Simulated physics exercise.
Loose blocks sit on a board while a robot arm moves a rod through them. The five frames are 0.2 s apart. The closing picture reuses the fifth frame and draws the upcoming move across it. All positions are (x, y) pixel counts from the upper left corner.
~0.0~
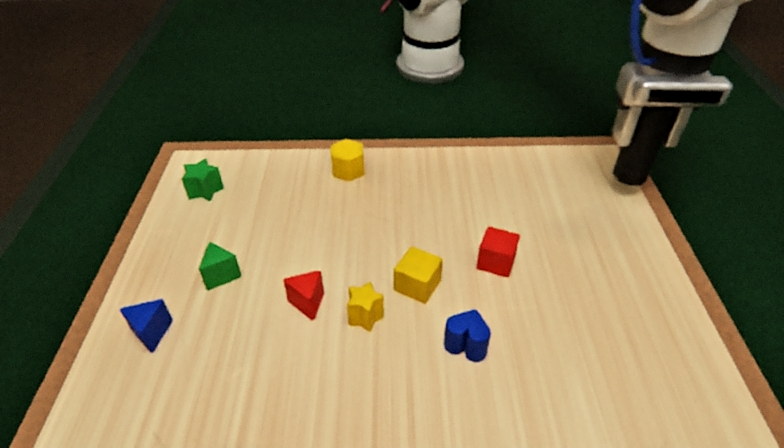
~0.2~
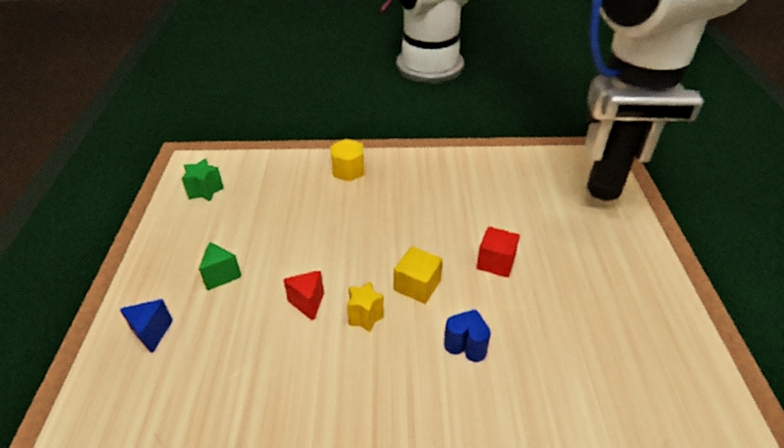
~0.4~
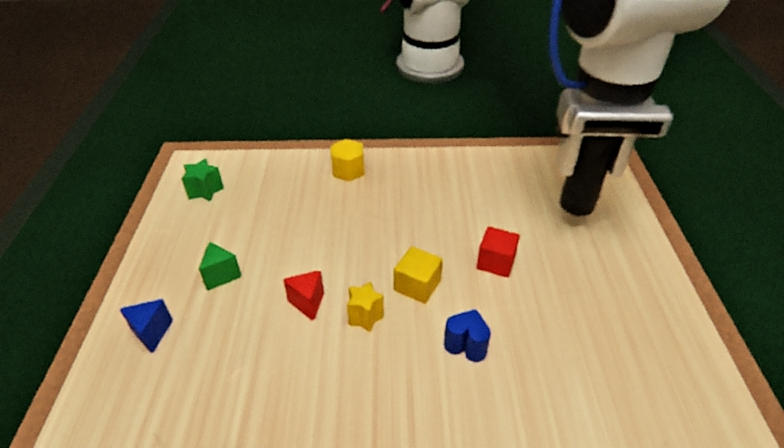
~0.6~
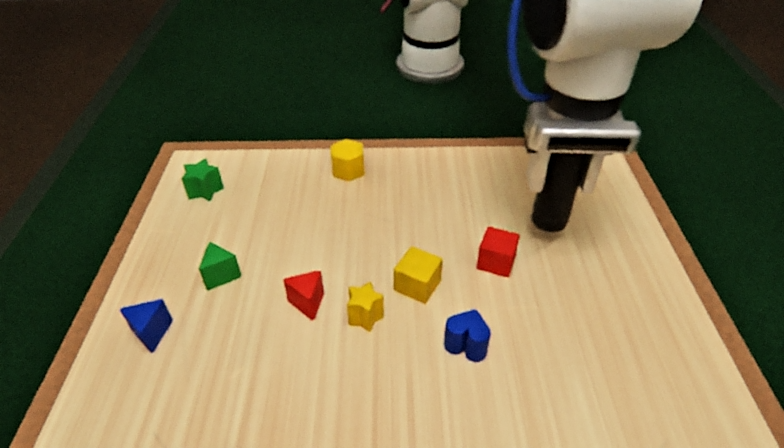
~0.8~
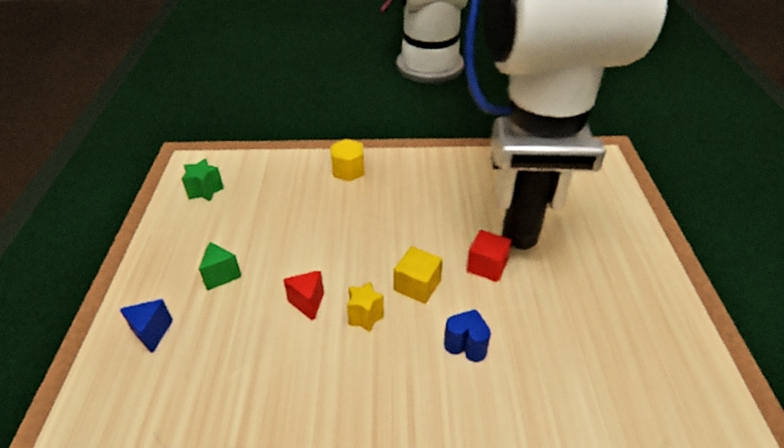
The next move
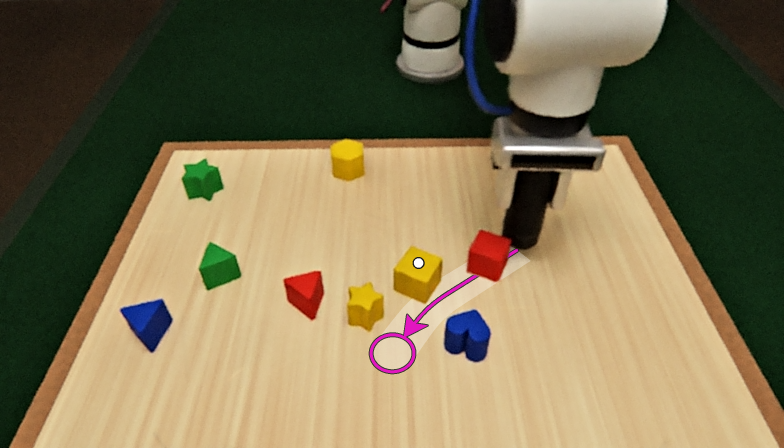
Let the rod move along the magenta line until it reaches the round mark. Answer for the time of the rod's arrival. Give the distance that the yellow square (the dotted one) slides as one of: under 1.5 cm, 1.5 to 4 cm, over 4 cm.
Net shift: Above 4 cm.
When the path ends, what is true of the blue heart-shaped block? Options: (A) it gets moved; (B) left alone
I'll go with B - left alone.
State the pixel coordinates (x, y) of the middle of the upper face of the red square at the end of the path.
I'd expect the centre of its top face to be at (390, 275).
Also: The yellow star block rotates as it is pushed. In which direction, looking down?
Rotates counter-clockwise.
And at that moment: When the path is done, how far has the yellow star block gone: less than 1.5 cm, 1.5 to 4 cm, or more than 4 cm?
Under 1.5 cm.
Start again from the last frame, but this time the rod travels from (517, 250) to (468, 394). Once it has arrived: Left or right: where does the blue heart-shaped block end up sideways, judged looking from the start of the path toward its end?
My prediction: Rightwards.
The line goes from (517, 250) through (452, 291) to (393, 353); the dot is on the yellow square.
On the path given first. One third of the way, rod (475, 265); yellow square (398, 267); red square (440, 260), turned 50° clockwise.
Two thirds of the way, rod (428, 296); yellow star block (358, 298), turned 30° anticlockwise; yellow square (357, 267); red square (394, 273), turned 90° clockwise.
At the end, rod (392, 340); yellow star block (357, 298), turned 35° anticlockwise; yellow square (354, 266); blue heart-shaped block unmoved; red square (390, 275), turned 100° clockwise.
